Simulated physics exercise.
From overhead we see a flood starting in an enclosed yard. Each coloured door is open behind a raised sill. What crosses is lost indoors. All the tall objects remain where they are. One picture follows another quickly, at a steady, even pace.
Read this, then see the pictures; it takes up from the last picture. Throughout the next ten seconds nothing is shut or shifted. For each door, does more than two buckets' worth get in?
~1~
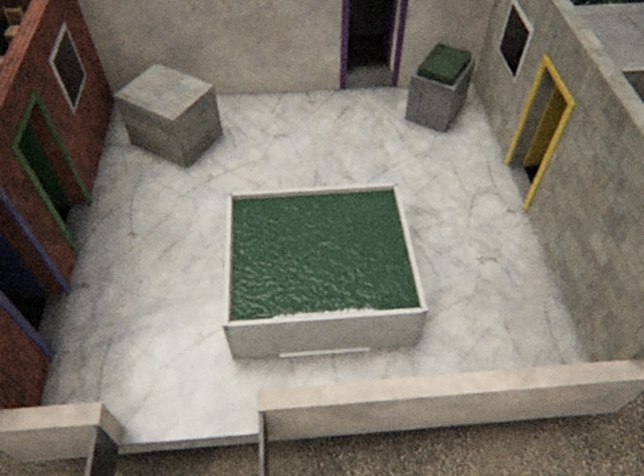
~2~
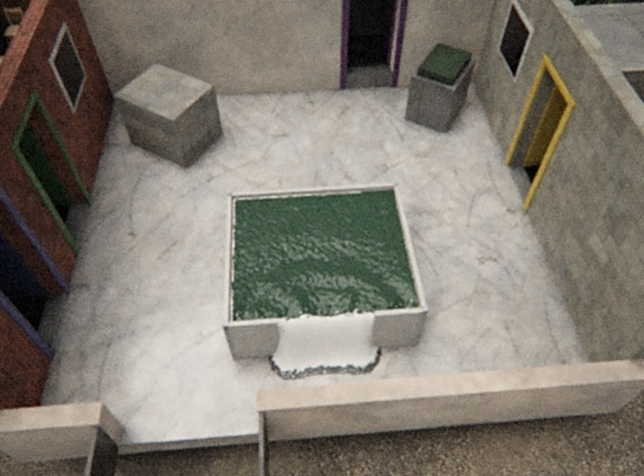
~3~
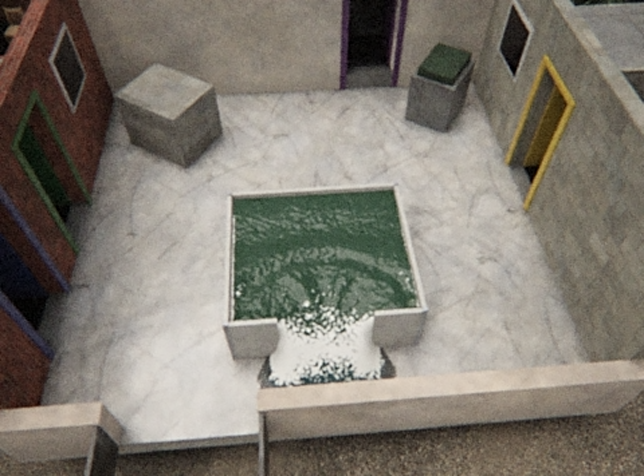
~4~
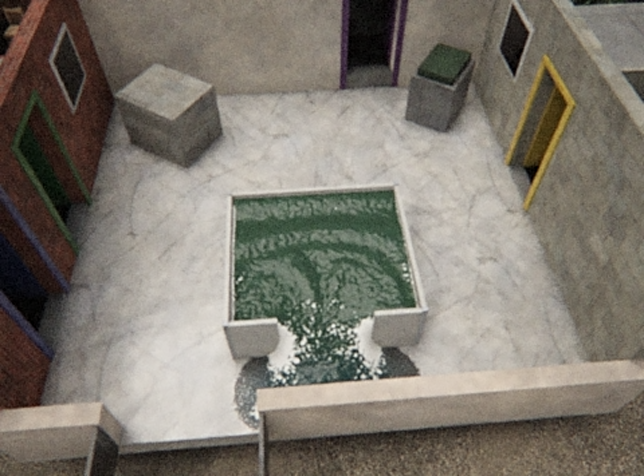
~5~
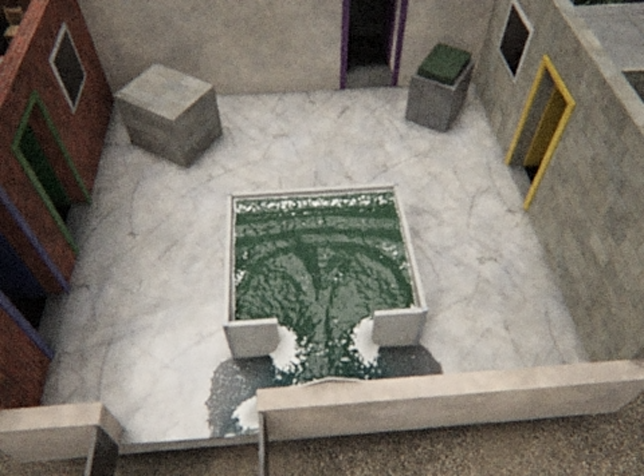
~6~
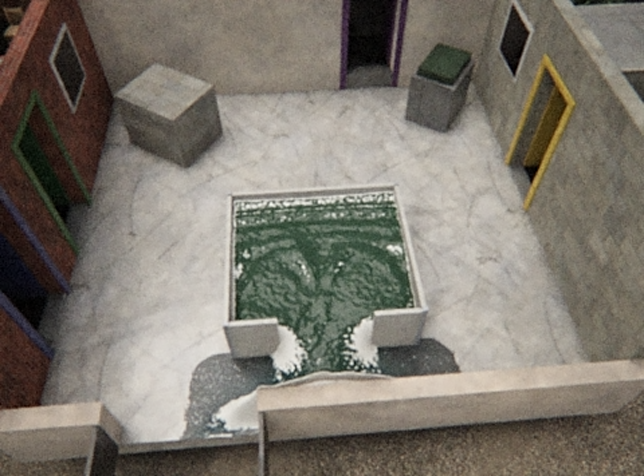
Result: The purple door stays at or under the cap there. The blue door tips over the cap there. The yellow door tips over the cap there. The green door stays at or under the cap there.
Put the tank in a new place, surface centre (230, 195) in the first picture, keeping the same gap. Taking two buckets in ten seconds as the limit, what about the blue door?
Blue falls short.
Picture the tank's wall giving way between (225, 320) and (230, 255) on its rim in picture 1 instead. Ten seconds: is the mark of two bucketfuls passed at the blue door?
Result - blue door: Beyond the limit.
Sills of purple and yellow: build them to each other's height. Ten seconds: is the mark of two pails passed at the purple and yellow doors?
Then: Purple is over, yellow stays under.
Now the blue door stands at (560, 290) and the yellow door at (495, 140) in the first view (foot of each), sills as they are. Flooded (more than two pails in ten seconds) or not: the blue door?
I reckon the blue door tops it.
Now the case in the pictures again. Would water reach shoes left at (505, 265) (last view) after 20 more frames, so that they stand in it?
That spot would be soaked.
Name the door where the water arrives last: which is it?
That would be the purple-painted one.
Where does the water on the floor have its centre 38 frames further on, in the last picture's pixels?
About (337, 247).
A moment on, water covers 25 % of the floor; the purple door not reached, the blue door not reached, the yellow door not reached, the green door not reached.
Next, water covers 35 % of the floor; the purple door not reached, the blue door under two buckets in, the yellow door wet at the sill, nothing in, the green door not reached.
Then, water covers 50 % of the floor; the purple door not reached, the blue door over two buckets in, the yellow door under two buckets in, the green door wet at the sill, nothing in.
Later, water covers 90 % of the floor; the purple door wet at the sill, nothing in, the blue door far over two buckets in, the yellow door under two buckets in, the green door wet at the sill, nothing in.
In the end, water covers 100 % of the floor; the purple door wet at the sill, nothing in, the blue door far over two buckets in, the yellow door over two buckets in, the green door wet at the sill, nothing in.
